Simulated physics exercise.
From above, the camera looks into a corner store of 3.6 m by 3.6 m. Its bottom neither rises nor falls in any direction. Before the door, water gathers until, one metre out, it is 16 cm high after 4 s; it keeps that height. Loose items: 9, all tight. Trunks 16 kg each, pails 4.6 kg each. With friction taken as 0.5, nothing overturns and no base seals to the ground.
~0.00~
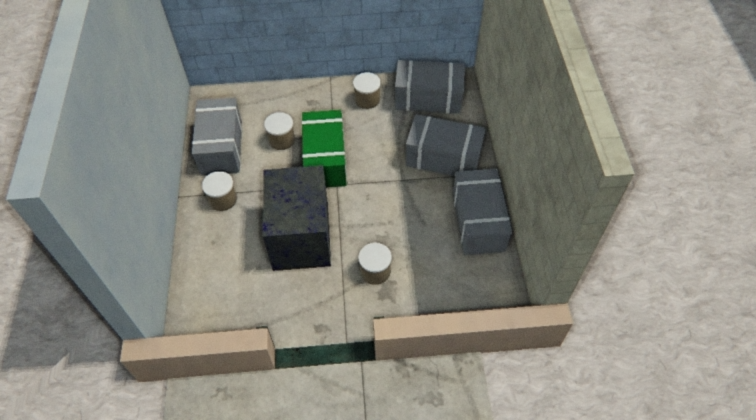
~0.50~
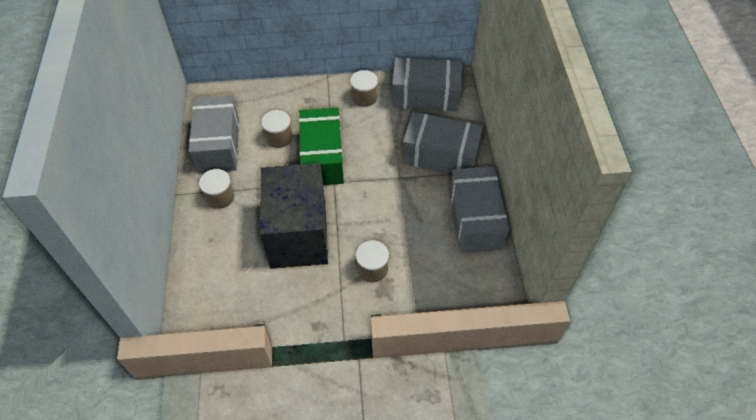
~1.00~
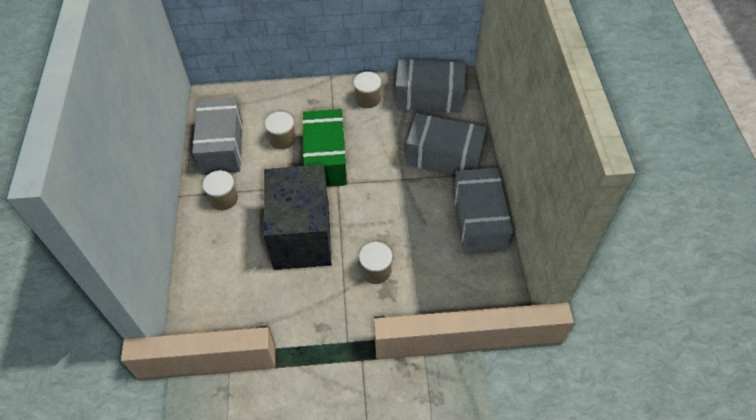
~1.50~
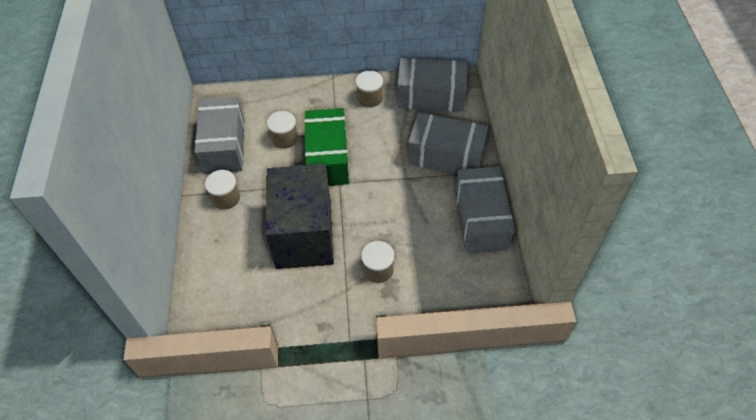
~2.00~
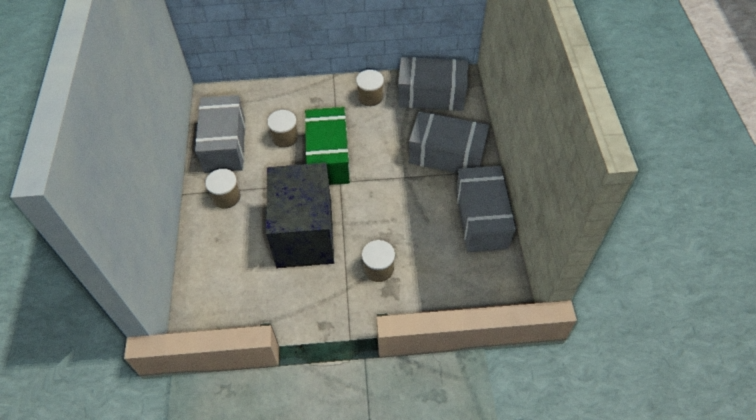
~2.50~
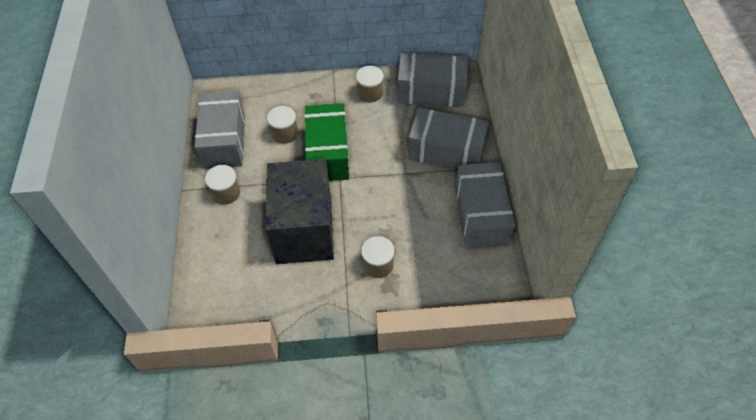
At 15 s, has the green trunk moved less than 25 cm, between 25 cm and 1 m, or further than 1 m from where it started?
Looks like it will shift a fair bit.
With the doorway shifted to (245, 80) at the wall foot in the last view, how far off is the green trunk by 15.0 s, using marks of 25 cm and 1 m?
That would leave the green trunk a little displaced.
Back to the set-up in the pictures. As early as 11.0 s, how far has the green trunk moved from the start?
Roughly 5 cm by then.
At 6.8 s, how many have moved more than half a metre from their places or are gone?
I count 1 of them.
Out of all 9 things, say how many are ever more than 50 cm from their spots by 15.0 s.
That comes to 8.
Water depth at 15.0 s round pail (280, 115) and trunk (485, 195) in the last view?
Some 10 cm at the first, some 7 cm at the second.
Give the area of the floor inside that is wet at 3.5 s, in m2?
Wet area: Approx. 1.0 m2.
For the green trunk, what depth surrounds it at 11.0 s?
Depth: About 5 cm.
After 3.5 s the green trunk is near (326, 131), 0.0 m from its start, aground; 0 afloat.
After 6.8 s the green trunk is near (326, 131), 0.0 m from its start, aground; 1 afloat.
After 11.0 s the green trunk is near (331, 130), 0.1 m from its start, afloat; 8 afloat.
After 15.0 s the green trunk is near (386, 129), 0.7 m from its start, afloat; 9 afloat.
